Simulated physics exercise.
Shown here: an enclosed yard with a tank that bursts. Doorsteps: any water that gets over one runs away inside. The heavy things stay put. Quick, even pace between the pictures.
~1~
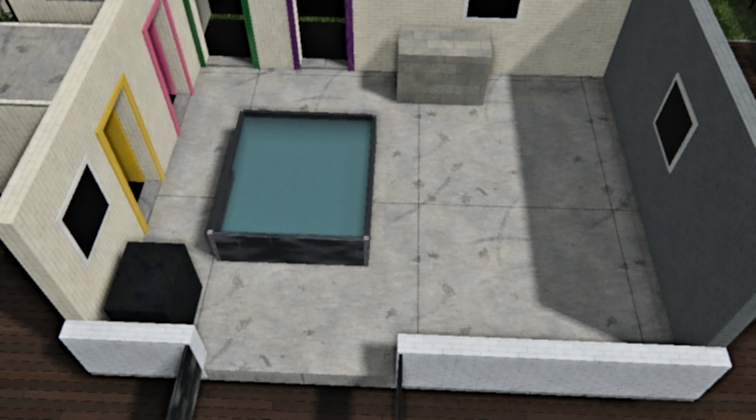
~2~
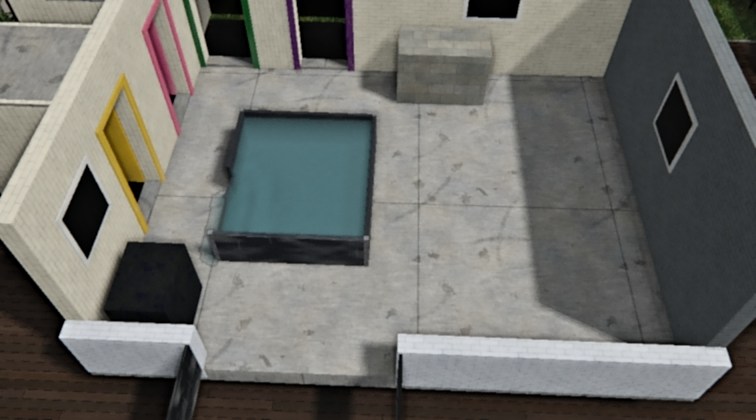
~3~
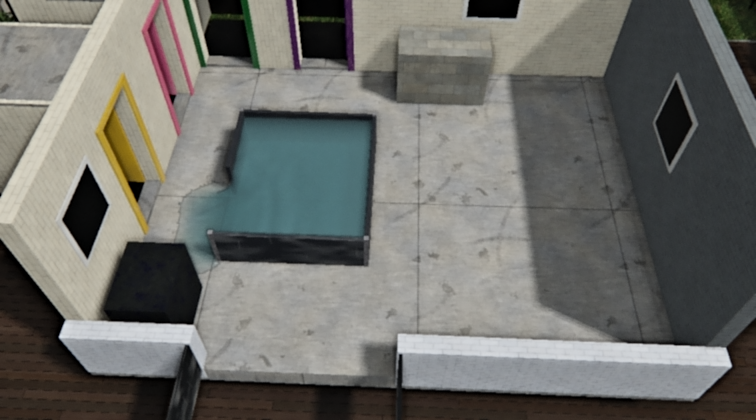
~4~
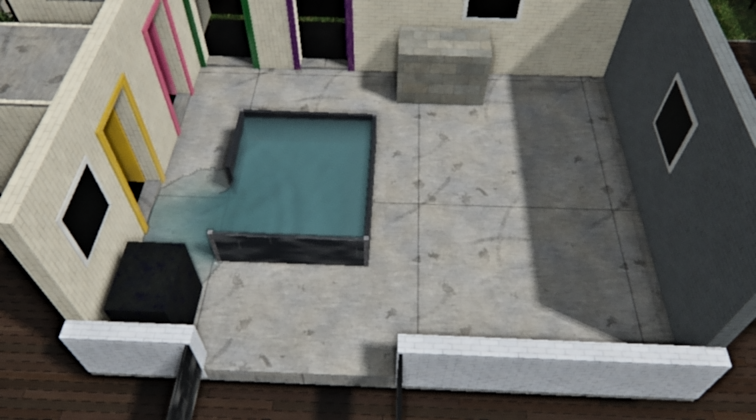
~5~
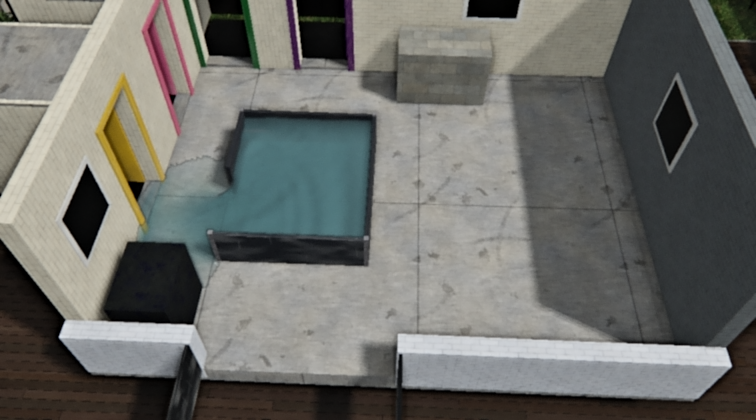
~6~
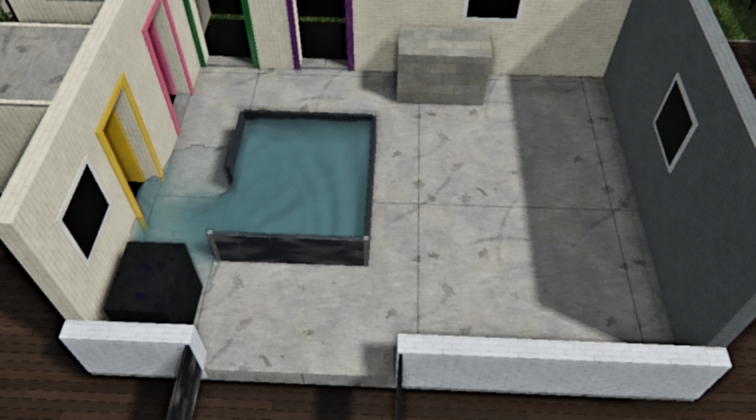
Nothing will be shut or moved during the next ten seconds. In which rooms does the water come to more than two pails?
As I see it, the purple door lets in little enough there, the yellow door lets too much in there, the pink door lets in little enough there, the green door lets too much in there.
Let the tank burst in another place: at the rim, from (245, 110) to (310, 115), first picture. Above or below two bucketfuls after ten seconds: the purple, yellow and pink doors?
Result per door - purple: Beyond the limit; yellow: Within bounds; pink: Beyond the limit.
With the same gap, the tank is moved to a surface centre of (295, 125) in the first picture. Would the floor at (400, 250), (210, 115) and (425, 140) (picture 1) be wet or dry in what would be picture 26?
The first spot ends up left untouched, the second sodden and the third left untouched.
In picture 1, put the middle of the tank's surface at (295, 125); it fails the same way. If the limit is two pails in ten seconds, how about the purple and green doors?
My guess: The purple door stays short of it, while the green door gets past it.
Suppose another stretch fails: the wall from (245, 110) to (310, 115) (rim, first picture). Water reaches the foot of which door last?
It's the yellow one that comes last.
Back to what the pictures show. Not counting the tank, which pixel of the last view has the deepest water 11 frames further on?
I'd go with (128, 289) as the deepest place.
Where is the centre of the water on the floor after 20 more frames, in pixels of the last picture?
Near (254, 206).
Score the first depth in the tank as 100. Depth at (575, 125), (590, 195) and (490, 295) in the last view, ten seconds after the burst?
In the order asked, some 0, 2 and 4 in a hundred.
A moment on, water covers 10 % of the floor; the purple door not reached, the yellow door far over two buckets in, the pink door wet at the sill, nothing in, the green door not reached.
Next, water covers 15 % of the floor; the purple door not reached, the yellow door far over two buckets in, the pink door wet at the sill, nothing in, the green door wet at the sill, nothing in.
Then, water covers 30 % of the floor; the purple door not reached, the yellow door far over two buckets in, the pink door wet at the sill, nothing in, the green door under two buckets in.
Later, water covers 50 % of the floor; the purple door wet at the sill, nothing in, the yellow door far over two buckets in, the pink door wet at the sill, nothing in, the green door far over two buckets in.
In the end, water covers 75 % of the floor; the purple door under two buckets in, the yellow door far over two buckets in, the pink door wet at the sill, nothing in, the green door far over two buckets in.
